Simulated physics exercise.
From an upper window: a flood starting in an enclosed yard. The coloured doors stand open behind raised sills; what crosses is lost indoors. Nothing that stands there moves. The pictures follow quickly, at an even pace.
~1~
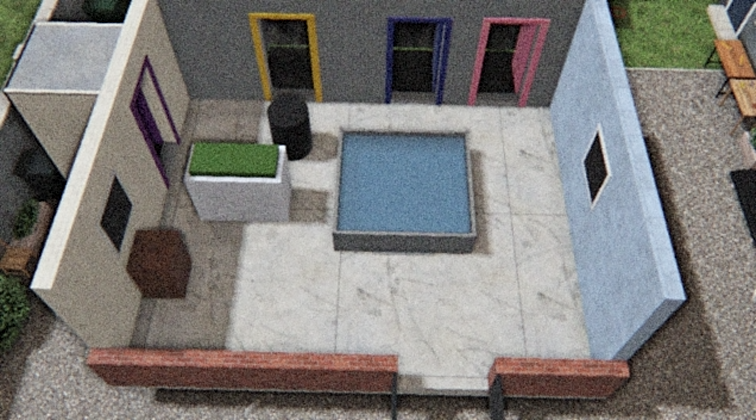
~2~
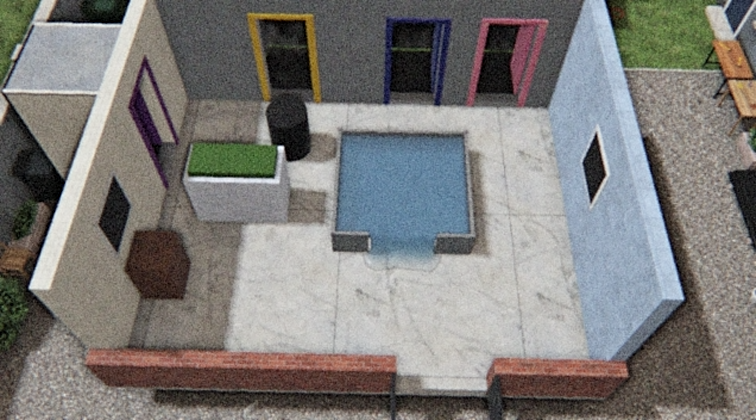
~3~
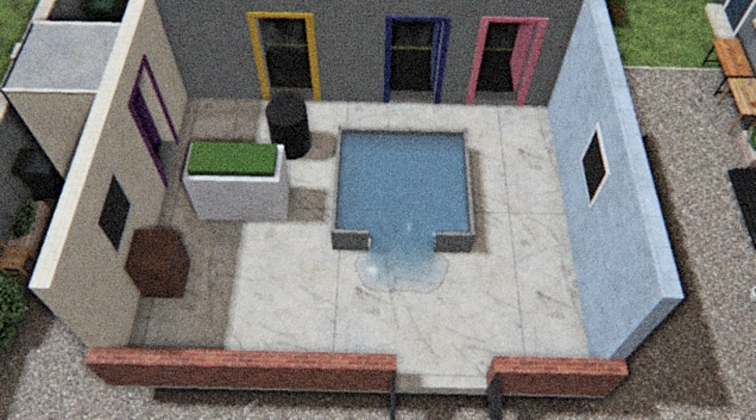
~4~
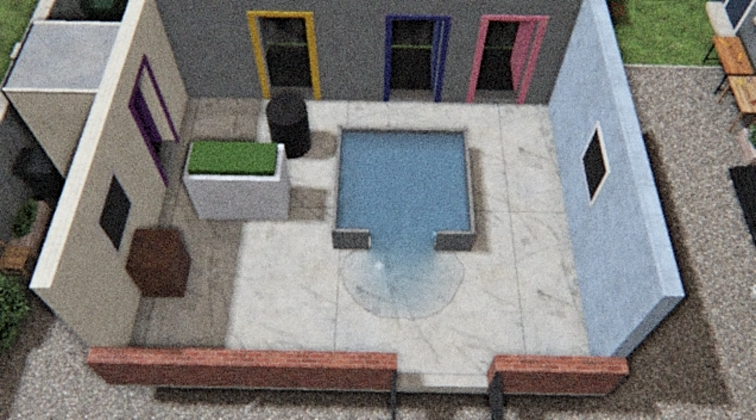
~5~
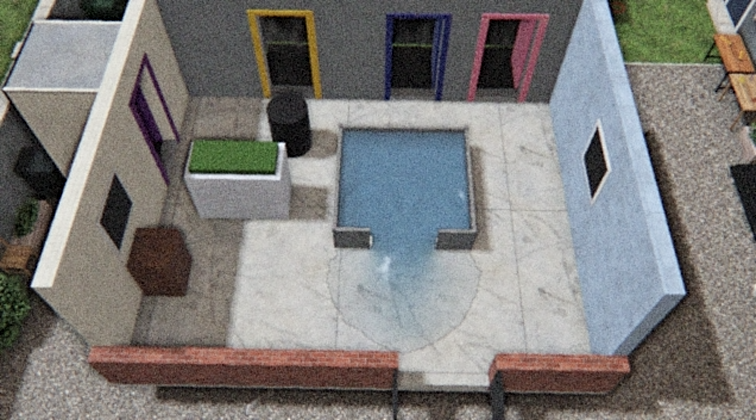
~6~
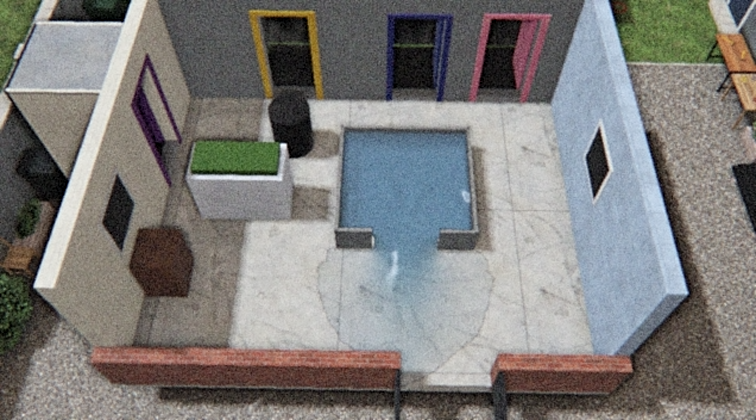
A square, grey-rimmed tank of blue water stands in a pale-paved yard seen from high above, walled in grey, cream and light blue, with a low brick wall in front. Yellow, blue and pink doorways line the back, a grass-topped white block and black barrel stand left. The tank's near side opens and water pours through, spreading forward in a widening rounded sheet, while the view shakes very slightly.
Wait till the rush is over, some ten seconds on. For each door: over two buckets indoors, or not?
One by one: The pink door admits no more than that; the purple door admits no more than that; the blue door admits no more than that; the yellow door admits no more than that.
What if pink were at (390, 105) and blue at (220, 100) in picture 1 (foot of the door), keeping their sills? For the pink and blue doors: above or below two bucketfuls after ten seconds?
In short: Pink holds; blue holds.
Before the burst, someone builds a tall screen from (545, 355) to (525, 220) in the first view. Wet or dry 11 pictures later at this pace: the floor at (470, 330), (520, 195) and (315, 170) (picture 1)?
As listed: Flooded, clear, free of water.
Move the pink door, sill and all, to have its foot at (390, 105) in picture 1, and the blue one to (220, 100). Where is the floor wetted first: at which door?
I say the door marked purple.
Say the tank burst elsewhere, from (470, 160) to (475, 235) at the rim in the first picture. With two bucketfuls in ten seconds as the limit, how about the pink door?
One by one: The pink door floods.
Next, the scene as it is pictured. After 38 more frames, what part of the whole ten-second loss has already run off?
Close to 75 %.
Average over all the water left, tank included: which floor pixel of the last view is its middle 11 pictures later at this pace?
Near (401, 234).
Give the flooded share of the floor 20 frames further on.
Near 35 in a hundred.
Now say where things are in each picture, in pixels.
In the first frame, the water tank at (404, 182) is whole and still.
In the second frame, water pours out at (402, 244) and has run to (435, 260).
In the third frame, water pours out at (402, 244) and has run to (432, 284).
In the fourth frame, water pours out at (402, 243) and has run to (423, 312).
In the fifth frame, the front is at (410, 346), out from the gap at (403, 241).
In the sixth frame, water pours out at (405, 241) and has run to a hidden place.
A moment on, water covers 20 % of the floor; the pink door not reached, the purple door not reached, the blue door not reached, the yellow door not reached.
Next, water covers 25 % of the floor; the pink door not reached, the purple door not reached, the blue door not reached, the yellow door not reached.
Then, water covers 35 % of the floor; the pink door not reached, the purple door not reached, the blue door not reached, the yellow door not reached.
Later, water covers 55 % of the floor; the pink door not reached, the purple door wet at the sill, nothing in, the blue door not reached, the yellow door not reached.
In the end, water covers 80 % of the floor; the pink door wet at the sill, nothing in, the purple door wet at the sill, nothing in, the blue door not reached, the yellow door not reached.
